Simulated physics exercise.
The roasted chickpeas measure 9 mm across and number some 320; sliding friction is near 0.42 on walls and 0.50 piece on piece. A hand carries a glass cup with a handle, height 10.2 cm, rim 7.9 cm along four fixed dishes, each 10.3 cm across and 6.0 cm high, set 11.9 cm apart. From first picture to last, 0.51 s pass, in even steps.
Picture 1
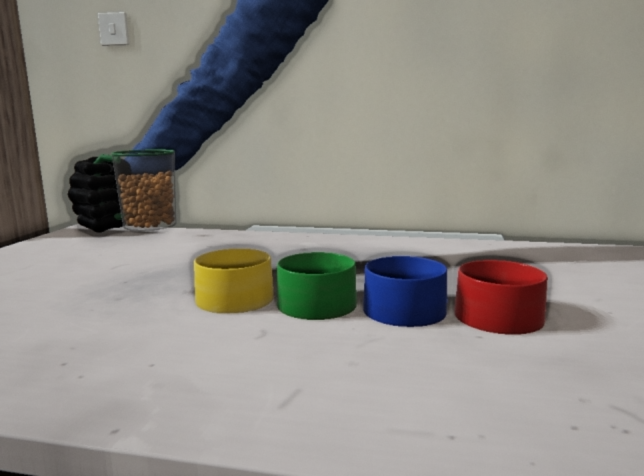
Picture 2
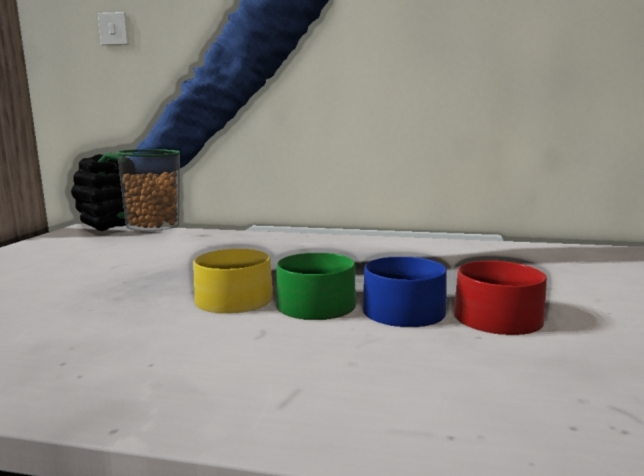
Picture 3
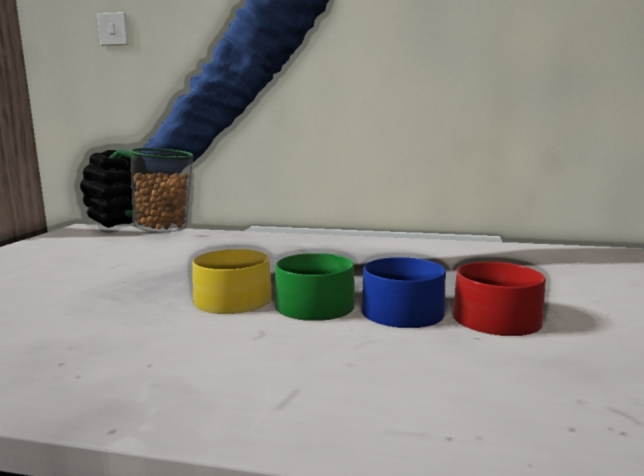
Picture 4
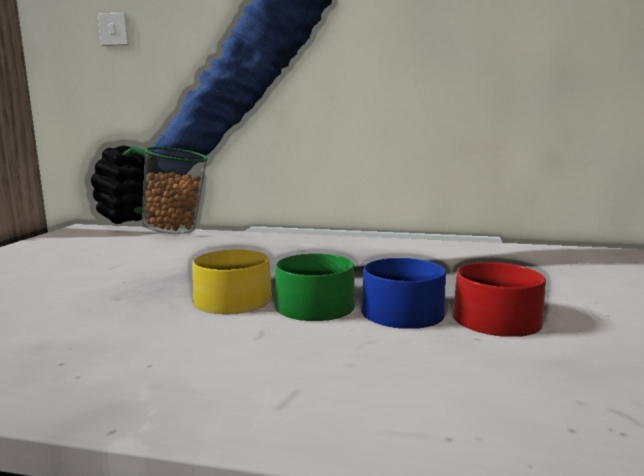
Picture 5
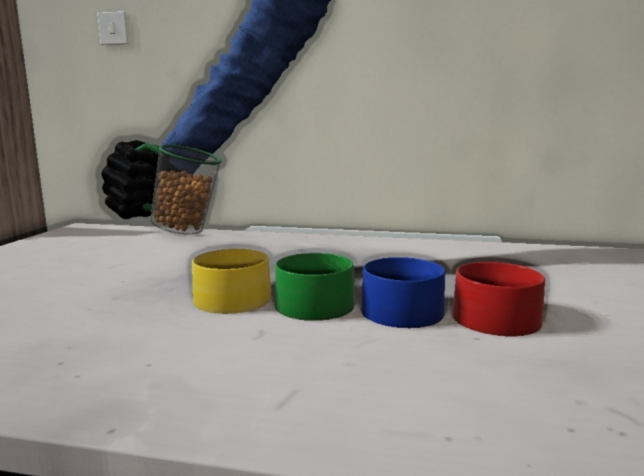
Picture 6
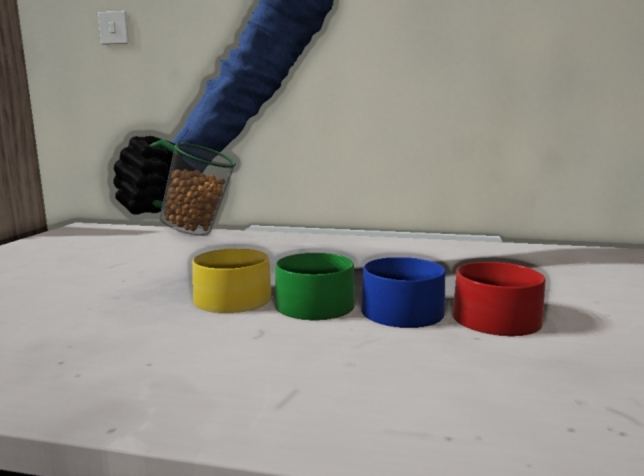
On a pale tabletop against a plain wall, a black-gloved hand in a blue sleeve holds a clear cup of small brown pieces, behind and left of yellow, green, blue and red dishes. The hand moves the cup a short way right, gradually tilting it rightward, while the four dishes stay still.
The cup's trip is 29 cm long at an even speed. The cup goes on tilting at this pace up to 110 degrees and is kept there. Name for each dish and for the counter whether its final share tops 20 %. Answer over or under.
Red: Under, blue: Over, green: Under, yellow: Under, counter: Under.
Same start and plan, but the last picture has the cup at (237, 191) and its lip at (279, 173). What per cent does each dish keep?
Red 0; blue 100; green 0; yellow 0.
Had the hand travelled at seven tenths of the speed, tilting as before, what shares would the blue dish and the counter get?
Blue 100, counter 0.
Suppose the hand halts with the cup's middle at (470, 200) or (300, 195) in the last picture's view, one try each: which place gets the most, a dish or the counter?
The winner: Red; green.
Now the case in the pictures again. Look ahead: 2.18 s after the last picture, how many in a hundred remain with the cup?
Roughly 45 per cent.
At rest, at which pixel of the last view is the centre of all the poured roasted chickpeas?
At about (404, 294).
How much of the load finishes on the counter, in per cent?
About 0 per cent.
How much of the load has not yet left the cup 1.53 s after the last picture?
Some 95 per cent of the load.
Then, 0.91 s after the last picture, tilt 62 degrees; cup holds 100 %.
Then, 1.53 s after the last picture, tilt 90 degrees; cup holds 95 %.
Then, 2.18 s after the last picture, tilt 110 degrees; cup holds 45 %, blue 55 %.
In the end, red 0 %, blue 100 %, green 0 %, yellow 0 %, counter 0 %.
